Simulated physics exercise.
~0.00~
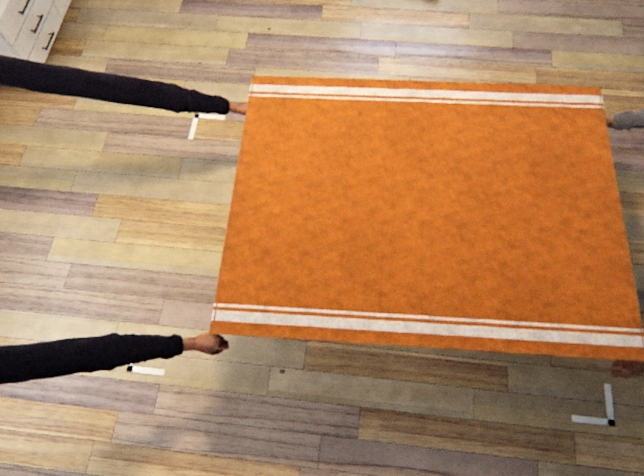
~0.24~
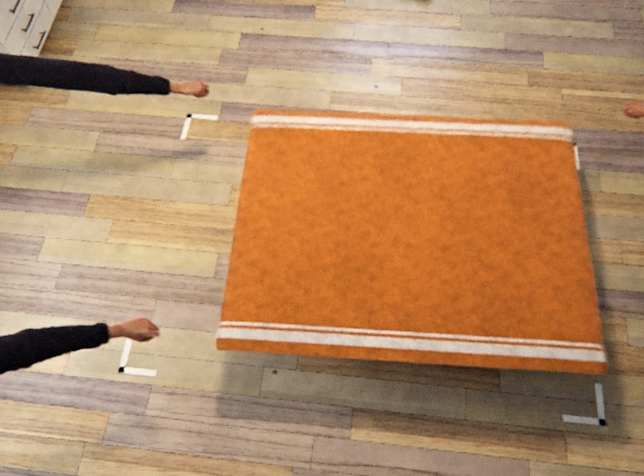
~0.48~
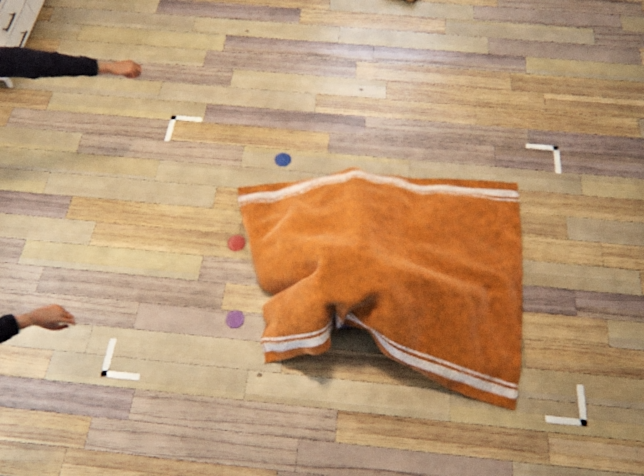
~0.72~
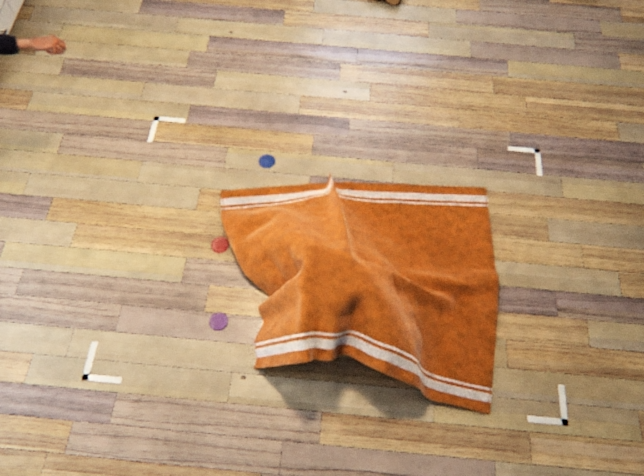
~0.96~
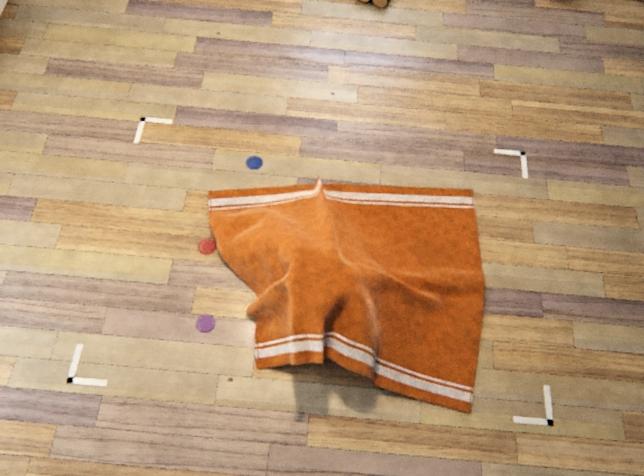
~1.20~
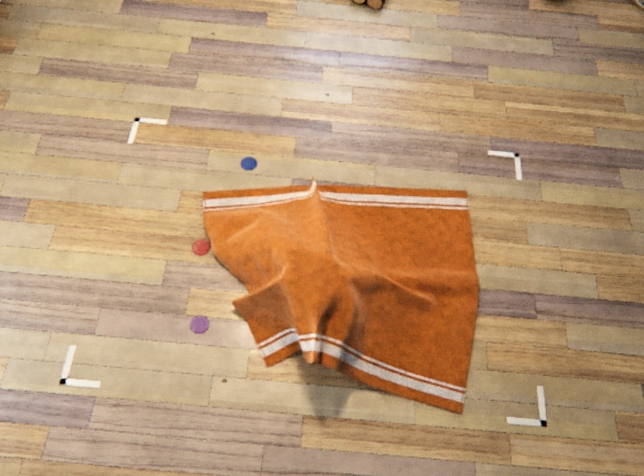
An orange blanket with white stripes along its top and bottom edges is held flat by outstretched hands above a wood-plank floor, seen from above, with white corner marks around the area. The hands let go and draw back as the blanket drops. It lands draped over something hidden beneath, sagging into folds, while a blue disc, a red disc and a purple disc show on the floor along its left side. The view drifts slightly right and the lower left edge shifts and crumples. It ends rumpled and peaked, the three discs' middles still uncovered.
